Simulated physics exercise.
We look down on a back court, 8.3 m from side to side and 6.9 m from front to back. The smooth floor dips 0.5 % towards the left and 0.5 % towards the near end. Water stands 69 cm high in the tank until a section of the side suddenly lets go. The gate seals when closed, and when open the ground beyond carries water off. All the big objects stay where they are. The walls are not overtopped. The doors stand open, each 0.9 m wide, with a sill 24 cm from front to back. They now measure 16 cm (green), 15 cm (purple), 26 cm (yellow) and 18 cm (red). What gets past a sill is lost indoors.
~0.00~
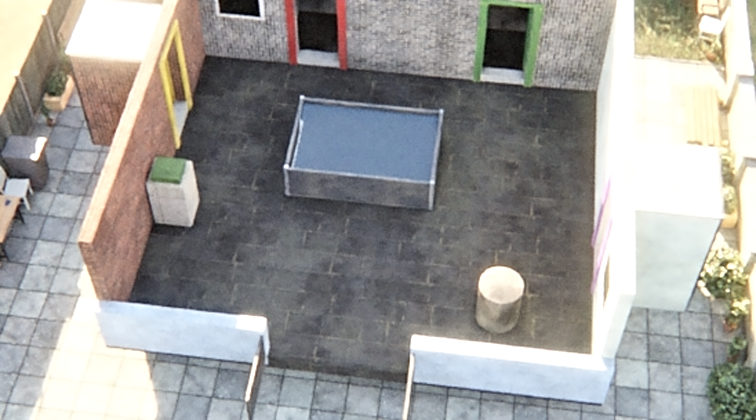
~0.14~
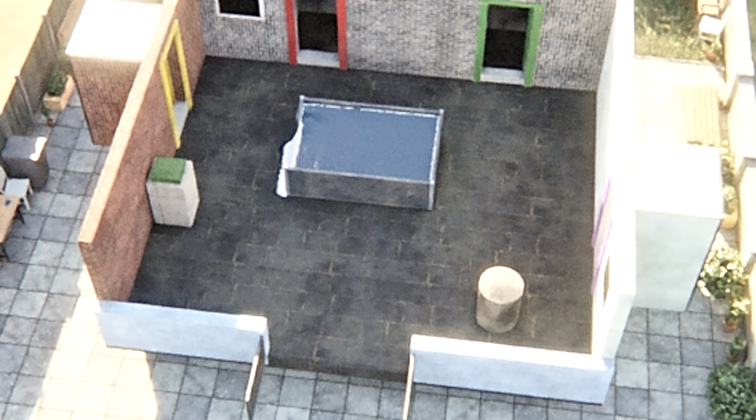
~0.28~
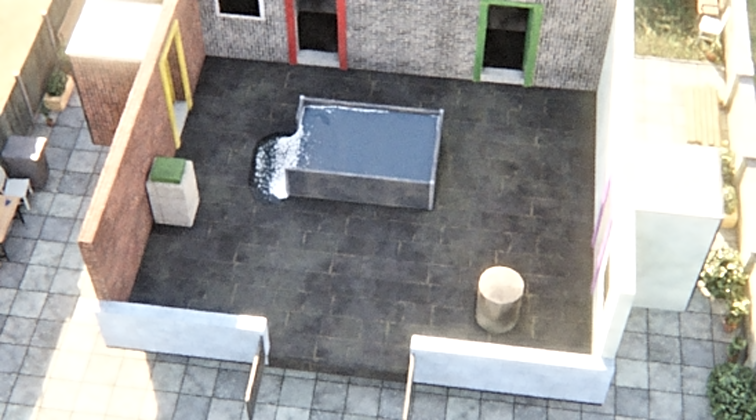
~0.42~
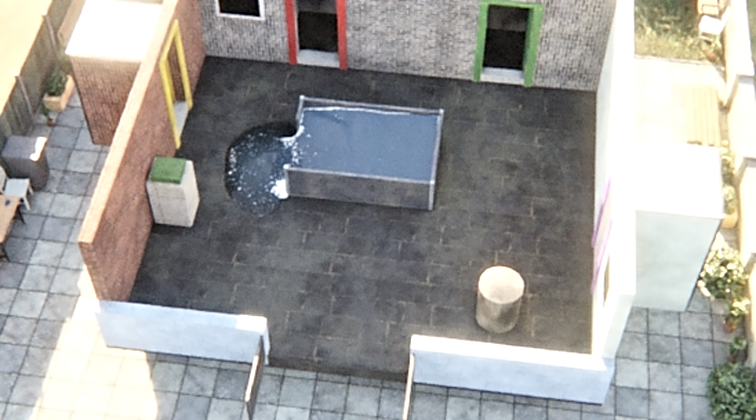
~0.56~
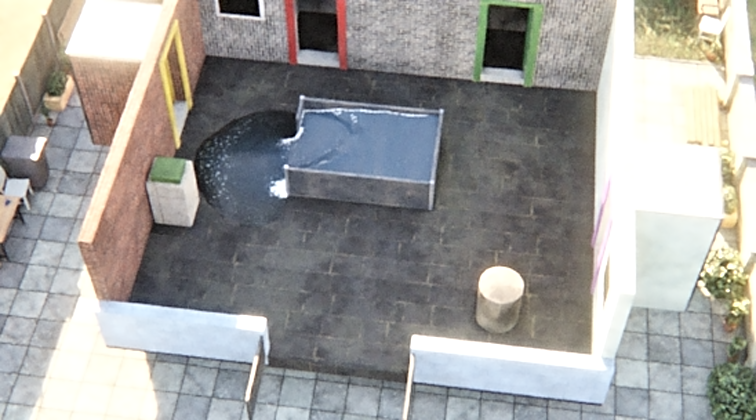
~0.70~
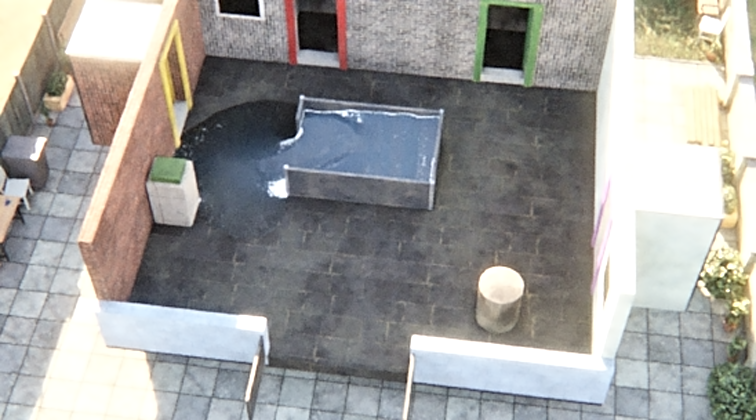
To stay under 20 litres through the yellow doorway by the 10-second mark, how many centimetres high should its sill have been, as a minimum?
About 28 cm.
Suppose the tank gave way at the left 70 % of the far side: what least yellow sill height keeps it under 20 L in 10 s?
Then roughly 11.0 cm.
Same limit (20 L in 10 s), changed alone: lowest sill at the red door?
About 6.5 cm at red.
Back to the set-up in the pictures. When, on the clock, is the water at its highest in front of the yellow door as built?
Around 2.2 s.
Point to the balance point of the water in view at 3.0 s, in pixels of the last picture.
Near (275, 166).
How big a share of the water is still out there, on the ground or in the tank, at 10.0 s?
About 94 per cent.
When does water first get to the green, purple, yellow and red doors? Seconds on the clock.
Arrival: Green 4.5 s, purple 8.0 s, yellow 0.8 s, red 2.8 s.
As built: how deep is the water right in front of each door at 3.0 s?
Depths in cm: Green 0, purple 0, yellow 30, red 5.
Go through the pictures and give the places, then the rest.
The first frame shows the tank at (365, 142) is whole and still, 69 cm deep; the yellow door at (177, 92) is dry.
In the second frame, the front is at (277, 188), 0.3 m from the gap at (295, 159); 0.3 m2 of floor is wet, 69 cm left at the back.
In the third frame, water pours out at (295, 161) and has run 0.8 m, to (256, 160); about 12 cm deep outside, 69 cm at the back.
In the fourth frame, the front is at (230, 155), 1.4 m from the gap at (295, 162); 2.3 m2 of floor is wet, 69 cm left at the back.
In the fifth frame, the gap is at (295, 162), the front 1.9 m out at (199, 166); the back of the tank holds 69 cm.
In the sixth frame, water pours out at (295, 162) and has run 2.4 m, to a hidden place; about 5 cm deep outside, 67 cm at the back; the yellow door at (177, 92), 2.6 m from the gap, is still 0.3 m from the nearest water.
After 1.4 s water covers 15 % of the floor, deepest (50 cm) near (172, 195); 29 cm at the yellow door, 1 litre in over its 26 cm sill.
After 3.0 s water covers 25 % of the floor, deepest (39 cm) near (204, 62); 30 cm at the yellow door, 26 litres in over its 26 cm sill.
After 10.0 s water covers 95 % of the floor, deepest (10 cm) near (535, 113); 9 cm at the yellow door, 31 litres in over its 26 cm sill.
At the yellow door as built, the water arrived by 0.8 s and peaked near 34 cm at 2.2 s.
Run again over the same 10 s with other heights there, 32 litres in over 26 cm, 9 litres over 30.5 cm. The limit of 20 litres is kept from about 28 cm up.
